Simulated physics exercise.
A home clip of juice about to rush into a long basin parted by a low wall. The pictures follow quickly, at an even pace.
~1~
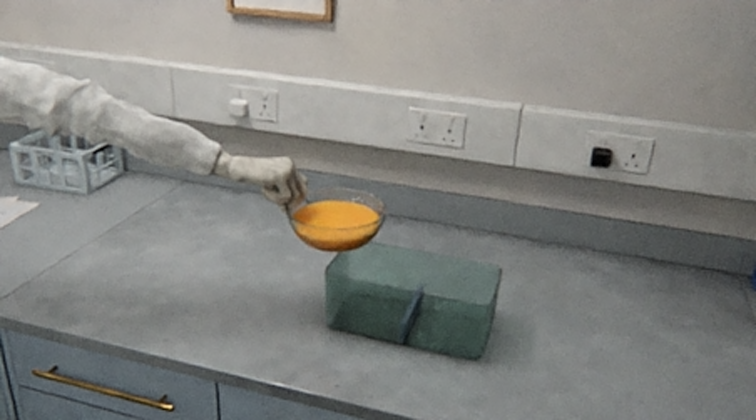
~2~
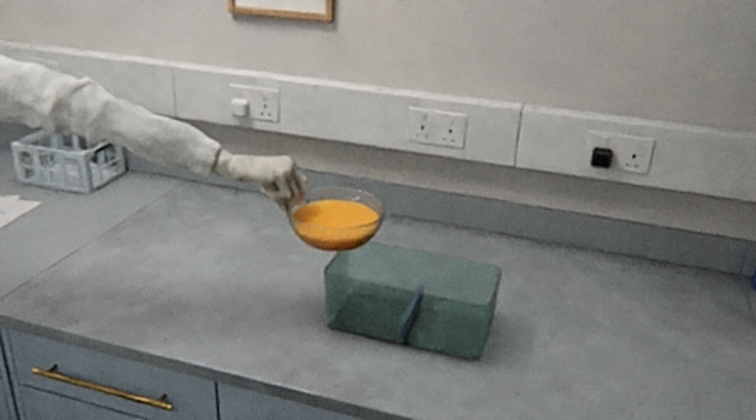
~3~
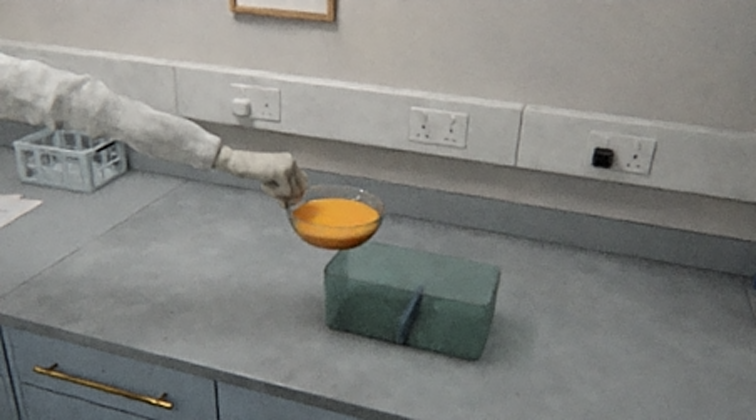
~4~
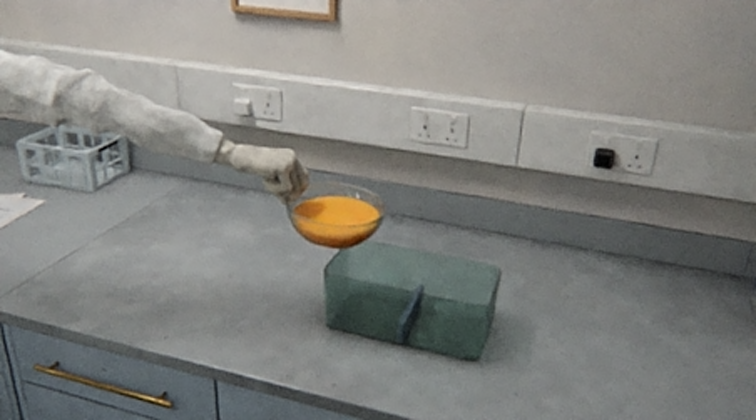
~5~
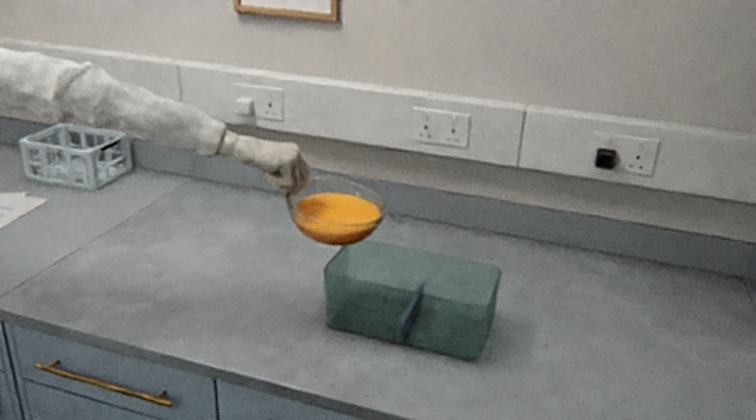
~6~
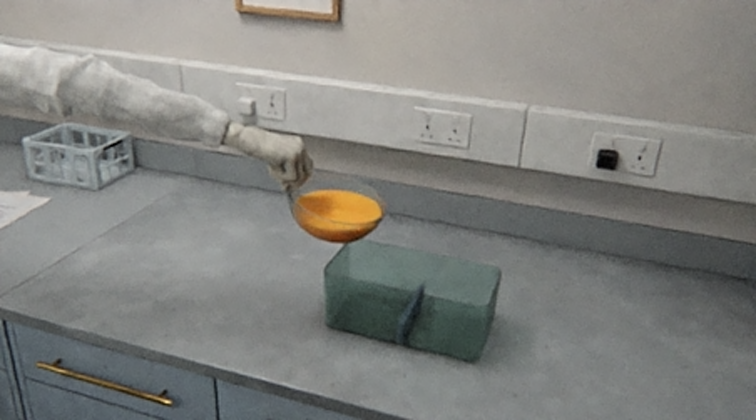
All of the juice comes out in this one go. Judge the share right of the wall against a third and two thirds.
It comes to more than two thirds.
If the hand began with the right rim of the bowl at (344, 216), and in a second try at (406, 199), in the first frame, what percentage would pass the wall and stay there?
The first gives 15 %, the second 85 %.
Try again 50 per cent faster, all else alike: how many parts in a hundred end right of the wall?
Near 65 %.
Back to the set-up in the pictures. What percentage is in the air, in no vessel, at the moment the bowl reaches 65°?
It comes to 40 per cent or so.
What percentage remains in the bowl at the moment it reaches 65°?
Some 50 per cent.
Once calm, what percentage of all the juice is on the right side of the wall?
About 85 per cent.
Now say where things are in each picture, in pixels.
In the first picture, it leans 0°; its right rim is at (384, 216); the juice meets the walls at (296, 210) and (380, 225); the long basin's rim runs from (337, 256) to (497, 286); the wall's top is at (412, 305).
In the second picture, it leans 1°; its right rim is at (383, 216); the juice meets the walls at (296, 210) and (380, 225).
In the third picture, it leans 2°; its right rim is at (383, 216); the juice meets the walls at (296, 208) and (380, 223).
In the fourth picture, it leans 5°; its right rim is at (383, 216); the juice meets the walls at (296, 205) and (379, 221).
In the fifth picture, it leans 8°; its right rim is at (383, 216); the juice meets the walls at (297, 202) and (381, 219).
In the sixth picture, it leans 13°; its right rim is at (383, 216); the juice meets the walls at (297, 198) and (381, 217).
A moment on, the bowl is tipped part way and 52 per cent is still to pour, 4 is left of the wall and 4 right of it.
Next, the bowl is tipped on its side and 3 per cent is still to pour, 5 is left of the wall and 77 right of it.
Then the bowl is tipped on its side and 0 per cent is still to pour, 15 is left of the wall and 84 right of it.
Later the bowl is tipped on its side and 0 per cent is still to pour, 15 is left of the wall and 84 right of it.
At rest 15 per cent lies left of the wall, 84 right of it and 1 outside.
